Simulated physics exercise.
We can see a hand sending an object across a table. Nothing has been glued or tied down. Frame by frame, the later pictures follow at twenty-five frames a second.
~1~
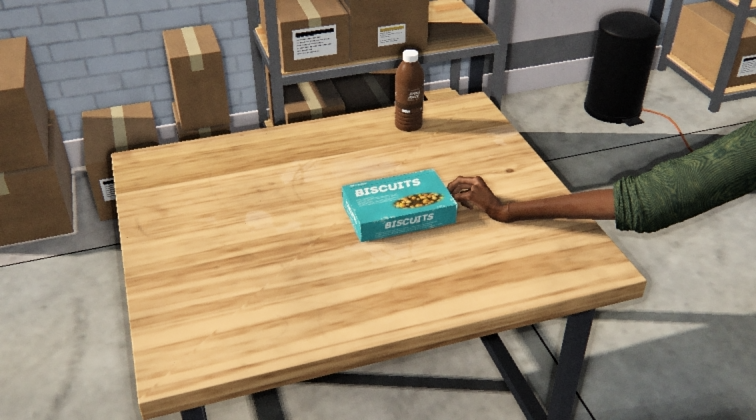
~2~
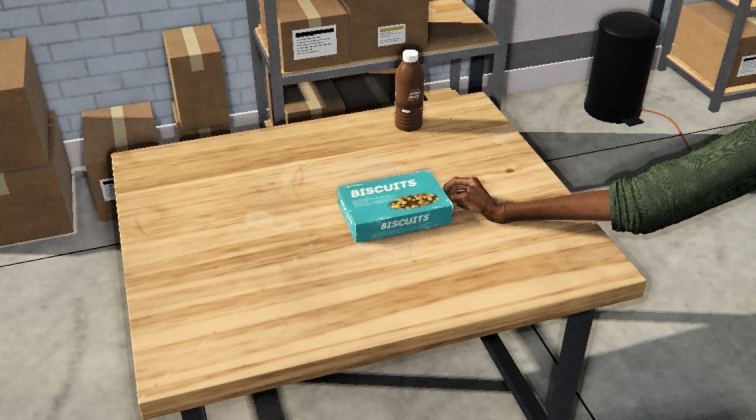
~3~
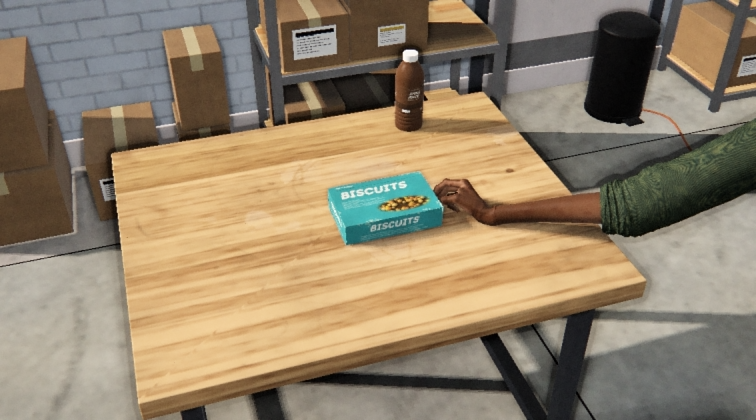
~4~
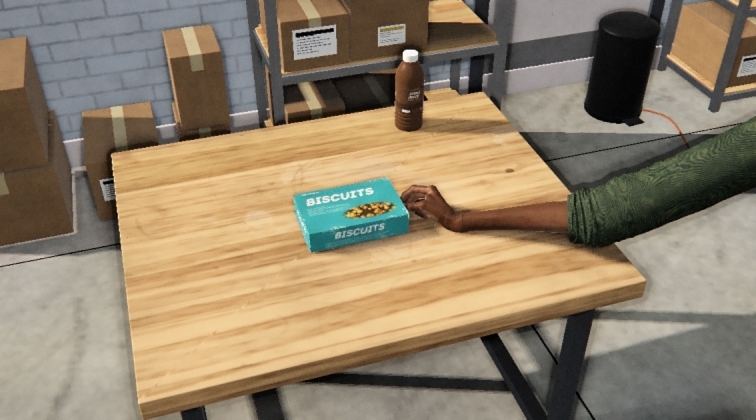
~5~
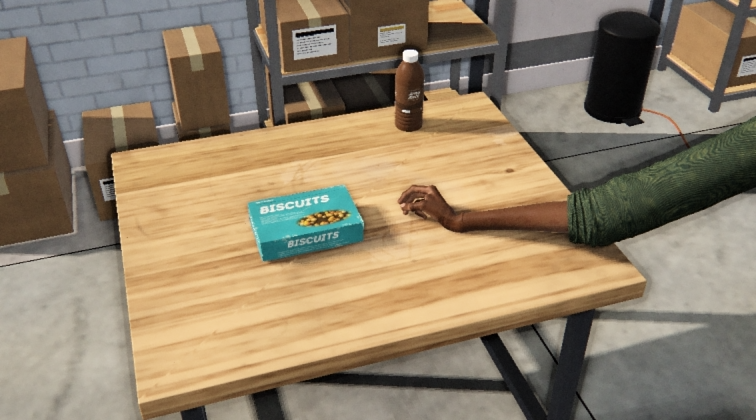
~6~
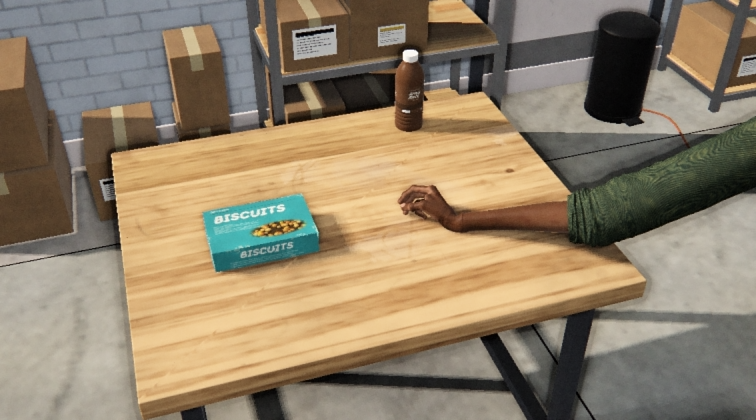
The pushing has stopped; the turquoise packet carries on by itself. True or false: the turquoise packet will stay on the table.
False.
Then, 0.10 s later than the last frame, turquoise packet moved well along near (156, 251).
Then, 0.30 s later than the last frame, turquoise packet now off the table.
Then, 0.40 s later than the last frame, things are still on the move.
Then, 0.60 s later than the last frame, as before.
When it is over, off the table, turquoise packet.
